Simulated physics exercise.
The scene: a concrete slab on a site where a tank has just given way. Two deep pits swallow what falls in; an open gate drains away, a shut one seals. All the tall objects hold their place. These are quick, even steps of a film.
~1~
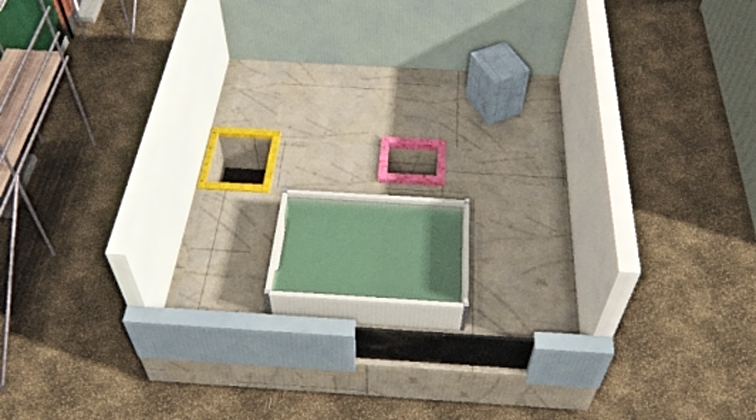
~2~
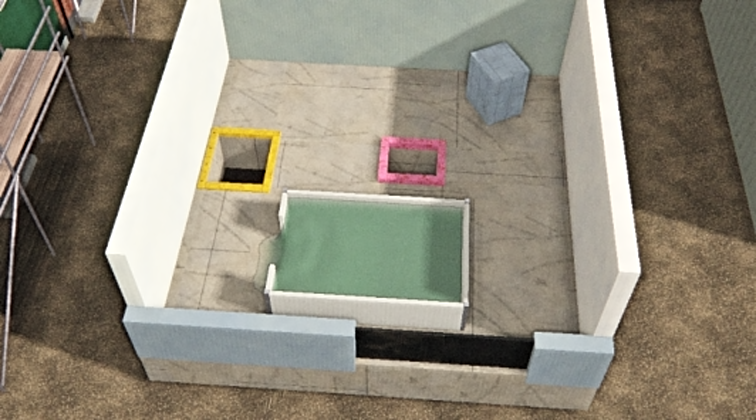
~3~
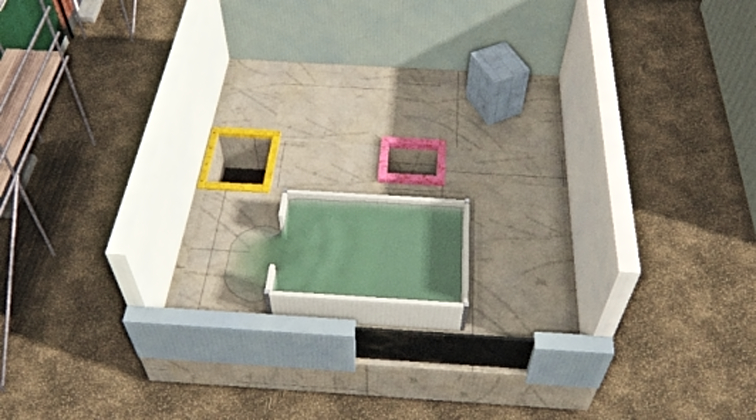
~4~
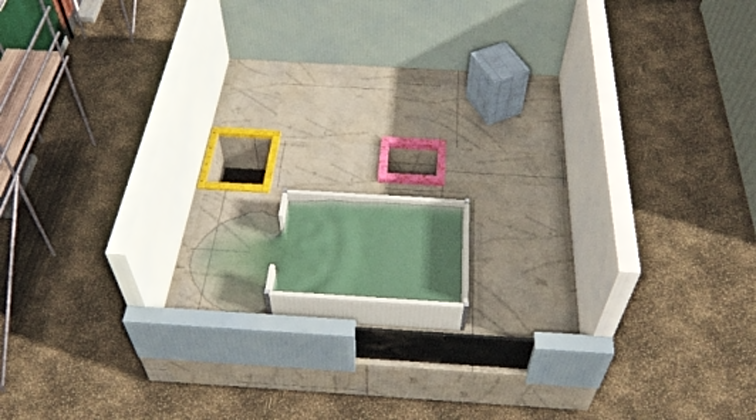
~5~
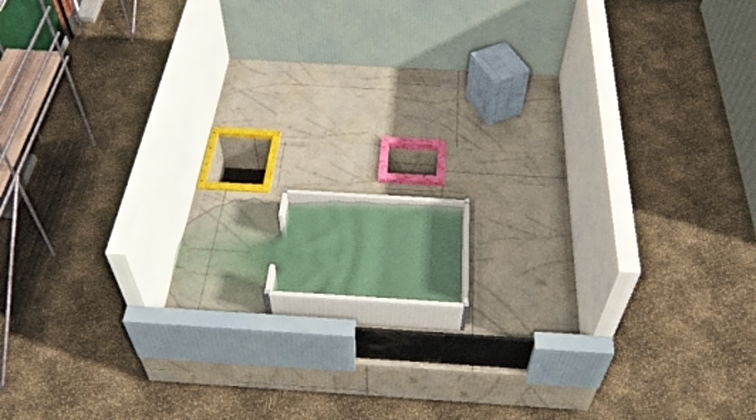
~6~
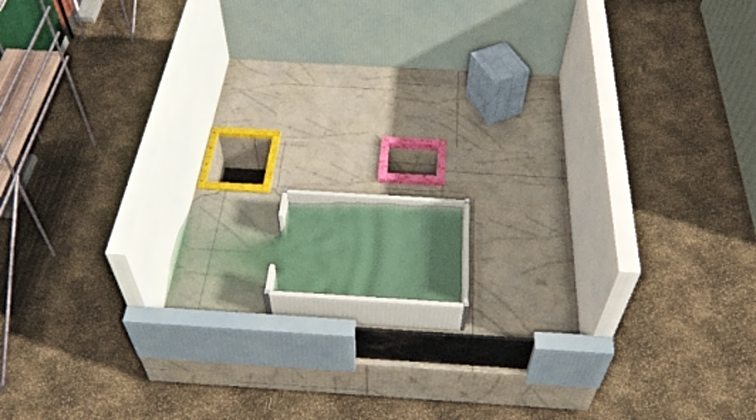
At the start, still green water fills a white-walled tank on a concrete slab, near a yellow-rimmed pit and a pink-rimmed one. A gap opens in the tank's left side and water pours out leftward across the floor, then reaches the left wall and spreads along it.
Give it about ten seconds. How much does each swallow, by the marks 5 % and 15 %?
One by one: The gate takes under 5 %; the yellow pit takes over 15 %; the pink pit takes under 5 %.
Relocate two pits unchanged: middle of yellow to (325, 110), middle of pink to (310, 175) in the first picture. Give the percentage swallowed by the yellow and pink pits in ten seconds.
In per cent: Yellow 10, pink 0.
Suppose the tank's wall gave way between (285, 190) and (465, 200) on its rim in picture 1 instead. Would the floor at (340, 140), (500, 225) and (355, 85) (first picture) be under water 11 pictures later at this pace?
One after the other: Under water, clear, wet.
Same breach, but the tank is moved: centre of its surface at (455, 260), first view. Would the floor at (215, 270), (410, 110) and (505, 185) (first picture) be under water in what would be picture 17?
One after the other: Covered, no water, free of water.
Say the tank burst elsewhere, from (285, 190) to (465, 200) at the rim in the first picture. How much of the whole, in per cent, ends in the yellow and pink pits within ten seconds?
Per cent: Yellow 14, pink 15.
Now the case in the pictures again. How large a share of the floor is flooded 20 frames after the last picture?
Some 30 per cent.
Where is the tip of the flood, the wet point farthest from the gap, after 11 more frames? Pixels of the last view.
Around (228, 65).
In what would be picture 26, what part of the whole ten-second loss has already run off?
About 35 per cent.
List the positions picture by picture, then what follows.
In the first picture, still water in the water tank at (371, 249).
In the second picture, the front is at a hidden place, out from the gap at (281, 256).
In the third picture, the front is at (239, 243), out from the gap at (281, 258).
In the fourth picture, water pours out at (281, 258) and has run to (201, 250).
In the fifth picture, the front is at (185, 233), out from the gap at (281, 258).
In the sixth picture, the front is at (191, 208), out from the gap at (281, 257).
A moment on, water covers 15 % of the floor; the gate 0 %, the yellow pit 0 %, the pink pit 0 %.
Next, water covers 20 % of the floor; the gate 0 %, the yellow pit 4 %, the pink pit 0 %.
Then, water covers 30 % of the floor; the gate 0 %, the yellow pit 10 %, the pink pit 0 %.
Later, water covers 55 % of the floor; the gate 0 %, the yellow pit 20 %, the pink pit 0 %.
In the end, water covers 85 % of the floor; the gate 0 %, the yellow pit 28 %, the pink pit 0 %.
